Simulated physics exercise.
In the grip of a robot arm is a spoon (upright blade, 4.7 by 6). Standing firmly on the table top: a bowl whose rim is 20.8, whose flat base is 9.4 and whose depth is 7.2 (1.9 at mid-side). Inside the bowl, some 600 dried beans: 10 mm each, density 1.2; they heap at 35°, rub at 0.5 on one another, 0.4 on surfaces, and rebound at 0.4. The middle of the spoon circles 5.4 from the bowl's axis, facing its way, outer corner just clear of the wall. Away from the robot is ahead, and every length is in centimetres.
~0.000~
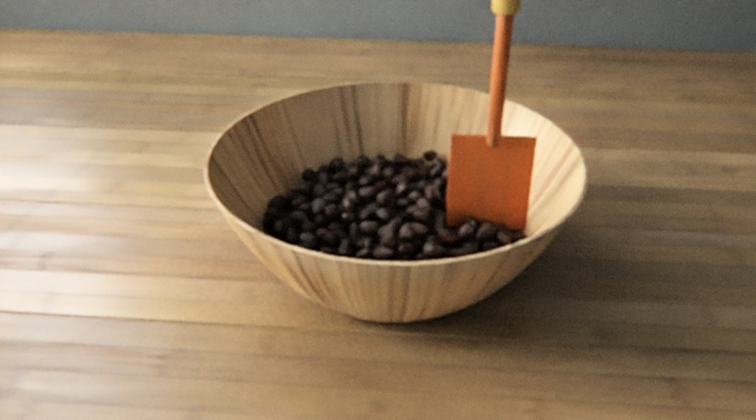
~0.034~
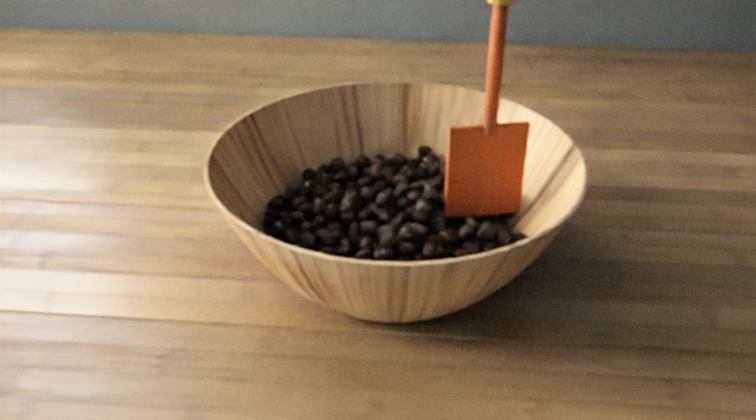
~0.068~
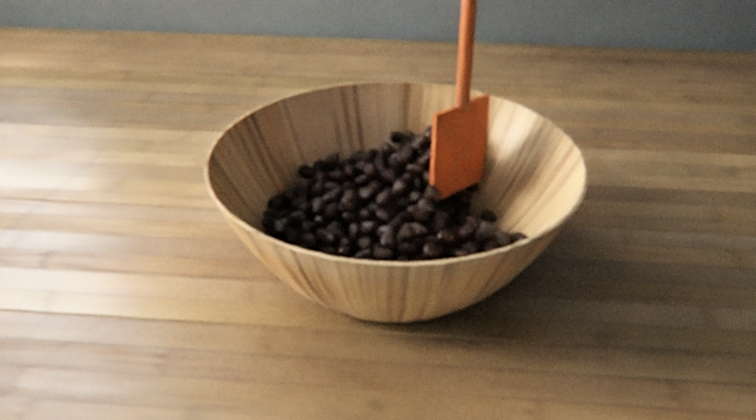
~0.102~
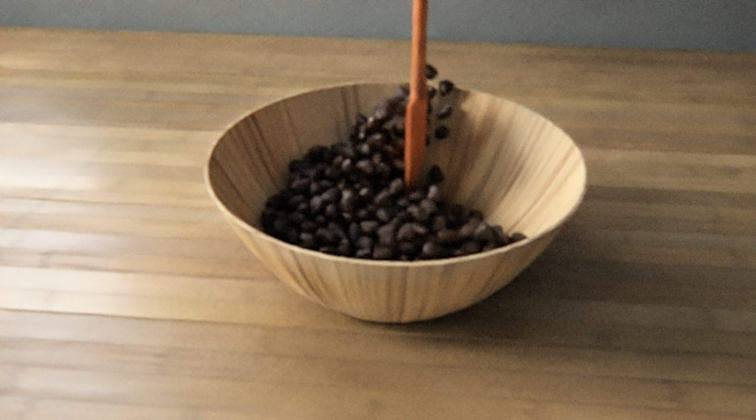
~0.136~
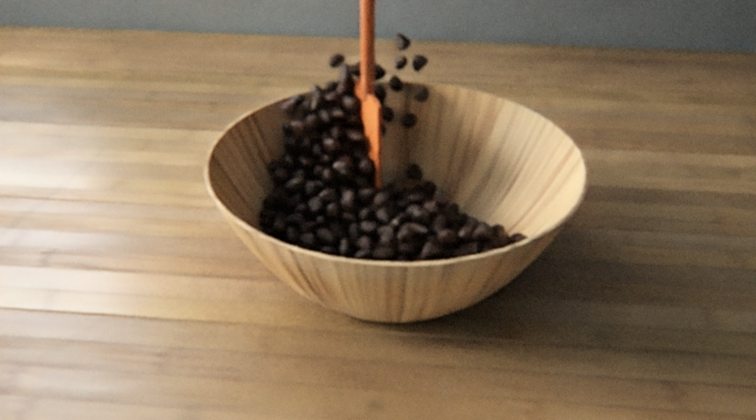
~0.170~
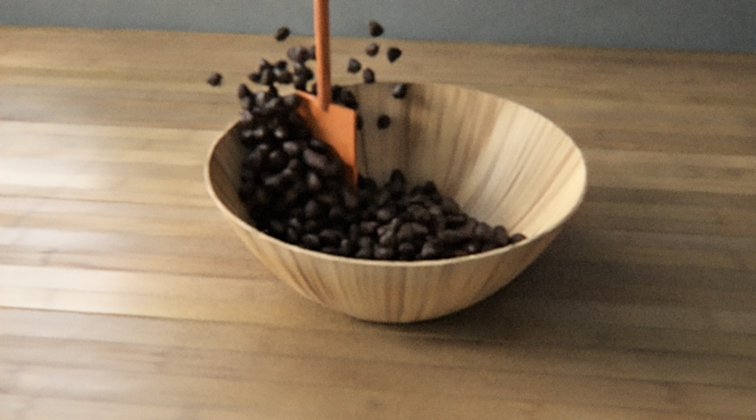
At the start, an orange spatula stands upright in the right side of a wooden bowl of dark beans on a wooden table. It sweeps along the back toward the left, turning as it goes, pushing the beans into a heap up the left wall while several fly into the air above the rim.
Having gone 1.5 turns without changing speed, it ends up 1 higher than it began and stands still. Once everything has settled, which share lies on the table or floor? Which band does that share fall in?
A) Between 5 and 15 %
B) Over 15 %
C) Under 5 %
Answer: B.
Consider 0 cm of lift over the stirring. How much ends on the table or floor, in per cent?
Around 35 percent of it.
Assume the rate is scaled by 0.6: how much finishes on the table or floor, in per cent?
About 5 per cent.
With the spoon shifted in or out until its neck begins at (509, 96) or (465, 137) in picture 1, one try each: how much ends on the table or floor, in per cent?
Close to 10 and 20 in a hundred.
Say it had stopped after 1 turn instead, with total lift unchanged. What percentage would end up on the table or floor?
It would be around 15 per cent.
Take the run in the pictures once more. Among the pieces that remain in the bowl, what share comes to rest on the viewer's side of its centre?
50 %.
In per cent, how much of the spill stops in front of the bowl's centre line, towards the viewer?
Close to 60 percent, I reckon.
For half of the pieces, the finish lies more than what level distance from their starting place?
Some 3 centimetres or so.
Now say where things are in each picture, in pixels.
In the first frame, spoon neck at (496, 111), 0° round; upper third of the load around (388, 214), from x 270 to 520, top at y 155; 596 in the bowl.
In the second frame, spoon neck at (492, 100), 14° round; upper third of the load around (388, 210), from x 270 to 520, top at y 150.
In the third frame, spoon neck at (464, 80), 47° round; upper third of the load around (388, 199), from x 270 to 520, top at y 125.
In the fourth frame, spoon neck at (419, 69), 80° round; upper third of the load around (378, 183), from x 270 to 520, top at y 75.
In the fifth frame, spoon neck at (368, 68), 113° round; upper third of the load around (344, 176), from x 265 to 520, top at y 45; 594 in the bowl, 2 in flight or on the tool.
In the sixth frame, spoon neck at (324, 78), 146° round; upper third of the load around (304, 178), from x 215 to 520, top at y 30; 585 in the bowl, 11 in flight or on the tool.
By 0.32 s, 296° round, highest piece 12 above the table; 520 in the bowl, 26 on the table or floor, 50 in flight or on the tool.
By 0.48 s, 86° round, highest piece 9 above the table; 481 in the bowl, 95 on the table or floor, 20 in flight or on the tool.
By 0.76 s, 180° round, highest piece 6 above the table; 472 in the bowl, 124 on the table or floor.
By 1.46 s, 180° round, highest piece 6 above the table; 472 in the bowl, 124 on the table or floor.
Final count, 472 in the bowl, 124 on the table or floor. That is 21 % on the table or floor.
